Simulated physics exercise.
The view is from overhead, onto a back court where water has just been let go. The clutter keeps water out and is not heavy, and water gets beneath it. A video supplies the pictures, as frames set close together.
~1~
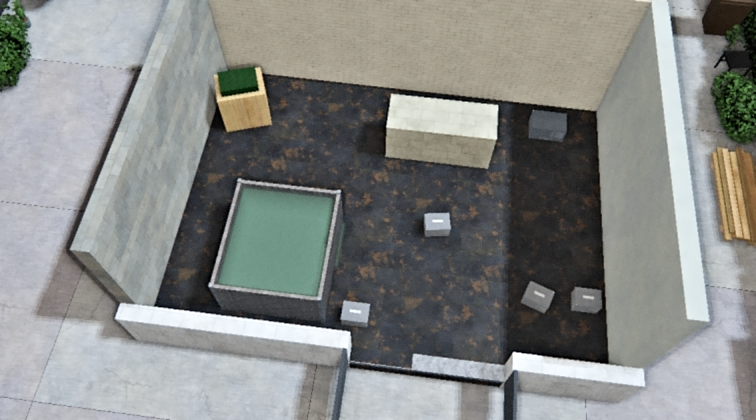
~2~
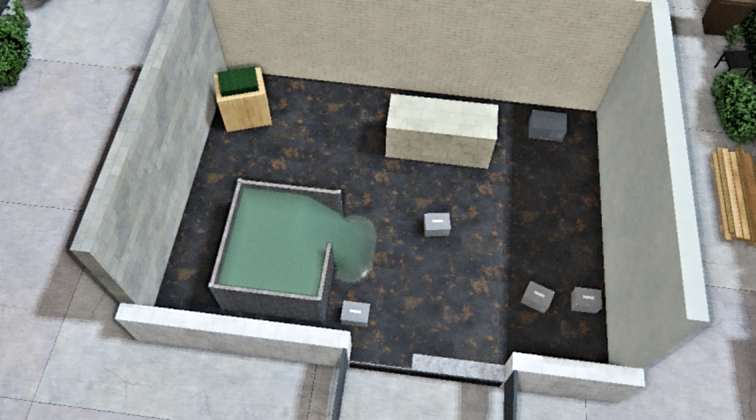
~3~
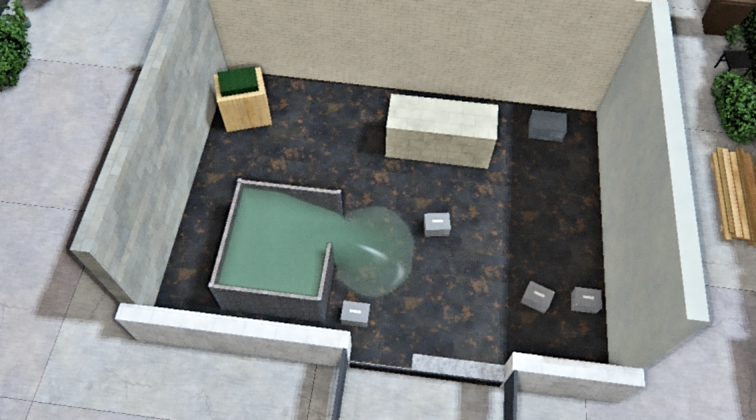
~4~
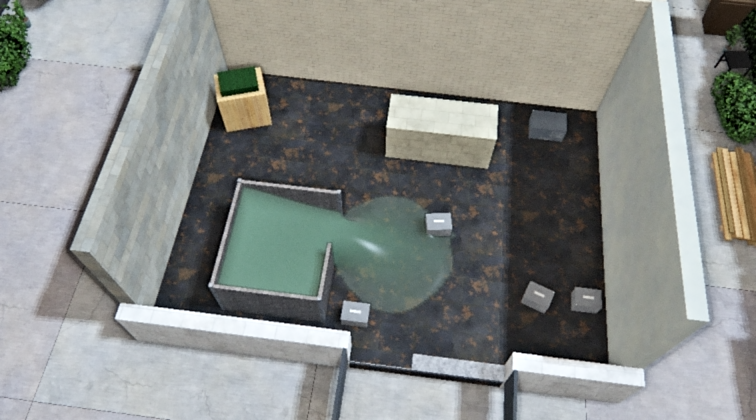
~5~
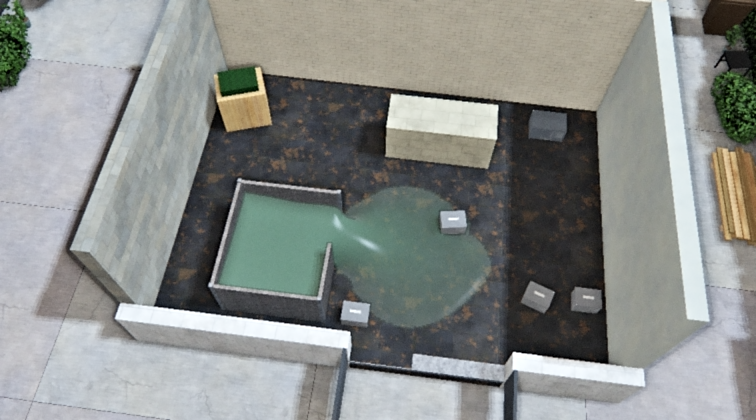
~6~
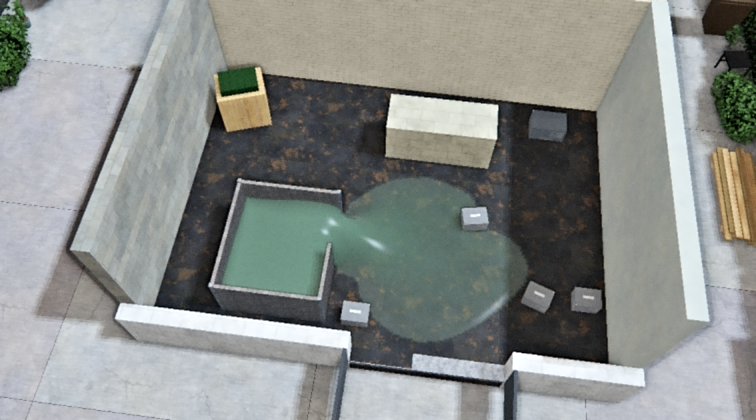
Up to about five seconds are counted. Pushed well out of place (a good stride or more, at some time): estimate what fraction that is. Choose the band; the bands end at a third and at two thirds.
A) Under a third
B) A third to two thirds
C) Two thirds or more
(C) Two thirds or more.
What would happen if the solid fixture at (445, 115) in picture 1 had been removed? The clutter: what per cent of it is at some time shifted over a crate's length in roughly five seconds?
Share: 80 %.
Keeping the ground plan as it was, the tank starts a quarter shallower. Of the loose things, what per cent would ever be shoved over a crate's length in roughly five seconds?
By my count, 80 %.
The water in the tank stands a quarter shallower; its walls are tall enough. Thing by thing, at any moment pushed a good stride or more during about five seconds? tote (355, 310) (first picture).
I reckon below that mark.
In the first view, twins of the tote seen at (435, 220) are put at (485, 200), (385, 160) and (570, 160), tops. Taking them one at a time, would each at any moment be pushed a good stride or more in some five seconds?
Listed in order: Displaced, hardly budges, then displaced.
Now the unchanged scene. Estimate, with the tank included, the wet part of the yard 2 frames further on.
It comes to some 40 in a hundred.
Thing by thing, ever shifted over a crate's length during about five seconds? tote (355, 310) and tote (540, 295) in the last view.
Well, the first one remained nearby, while the second cleared the mark.
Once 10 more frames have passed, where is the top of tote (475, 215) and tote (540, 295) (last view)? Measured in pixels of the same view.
About (594, 165) and (600, 343).
A moment on, 1 of 5 are well off their spots; 0 afloat.
Next, 2 of 5 are well off their spots; 3 afloat.
Later, 2 of 5 are well off their spots; 3 afloat.
In the end, 4 of 5 are well off their spots, and 4 have been at some point; 3 afloat.
